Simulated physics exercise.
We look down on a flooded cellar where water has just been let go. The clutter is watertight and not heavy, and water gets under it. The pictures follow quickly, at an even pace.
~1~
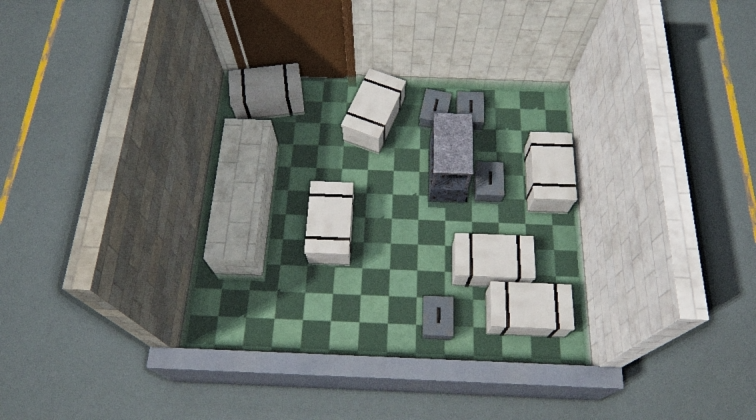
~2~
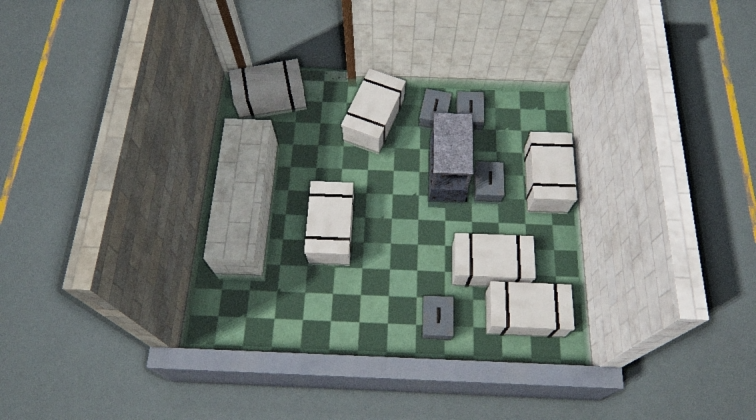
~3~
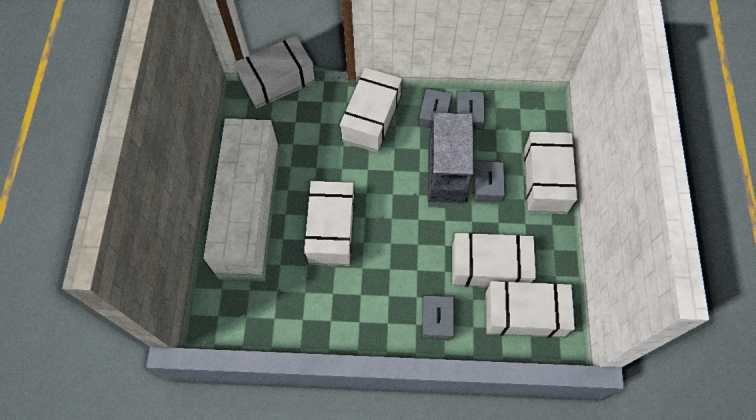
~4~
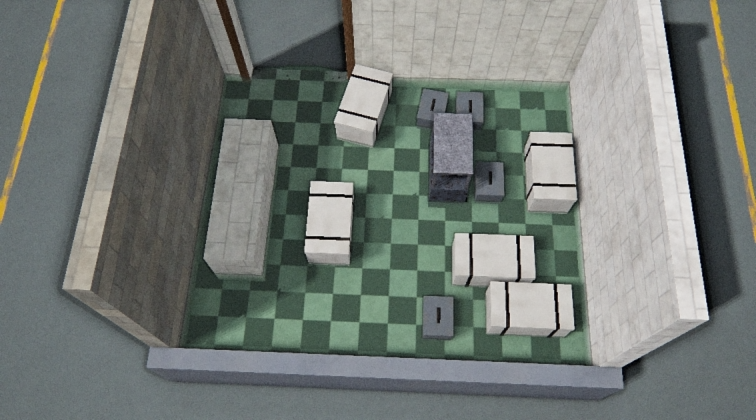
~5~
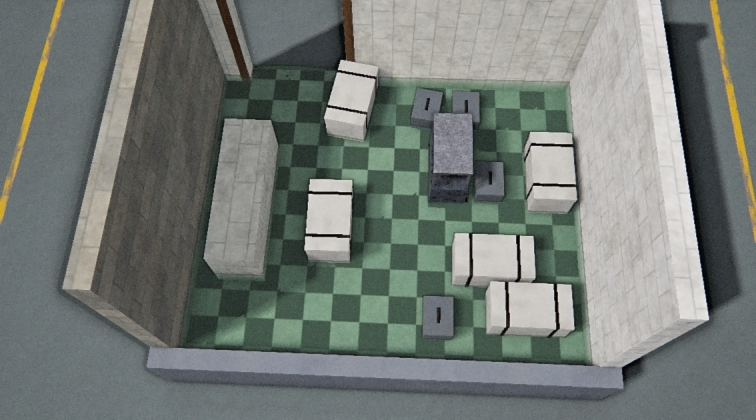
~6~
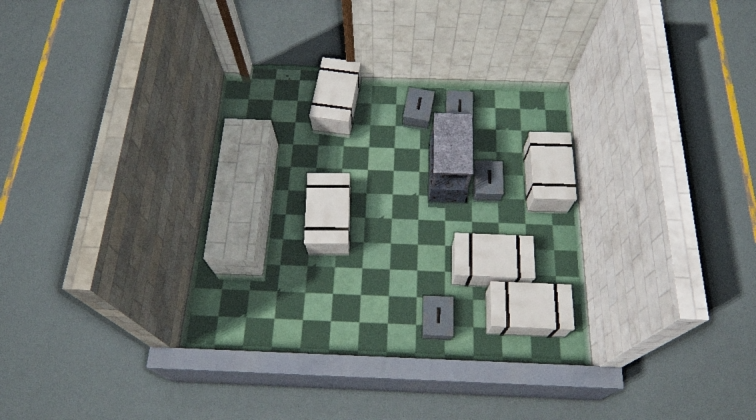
The footage shows a checkered-floor cellar where the brown back panel disappears from its opening, a grey strapped trunk turns and passes out through the gap, then a white trunk and small grey totes shift left, another white trunk moving slightly.
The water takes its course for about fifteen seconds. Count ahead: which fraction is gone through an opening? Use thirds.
It is from one to two thirds.
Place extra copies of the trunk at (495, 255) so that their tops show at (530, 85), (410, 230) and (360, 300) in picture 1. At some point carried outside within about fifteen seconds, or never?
In that order: Through, carried outside, stays.
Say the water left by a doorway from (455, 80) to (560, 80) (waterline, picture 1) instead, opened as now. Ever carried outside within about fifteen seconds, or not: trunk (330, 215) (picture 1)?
Verdict: Left behind.
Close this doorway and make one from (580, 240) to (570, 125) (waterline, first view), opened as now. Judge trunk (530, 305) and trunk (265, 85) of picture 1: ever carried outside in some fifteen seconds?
In turn: Gone, no.
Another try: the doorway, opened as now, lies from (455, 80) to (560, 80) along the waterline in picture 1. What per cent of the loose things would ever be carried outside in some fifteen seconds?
About 70 per cent.
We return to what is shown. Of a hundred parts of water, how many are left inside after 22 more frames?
Close to 56 %.
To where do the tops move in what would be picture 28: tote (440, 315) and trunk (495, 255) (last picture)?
Close to (366, 275) and (409, 221).
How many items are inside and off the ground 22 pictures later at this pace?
I count 5.
A moment on, 1 of 10 are out; 9 afloat.
Next, 4 of 10 are out; 6 afloat.
Later, 5 of 10 are out; 5 afloat.
In the end, 5 of 10 are out; 5 afloat.
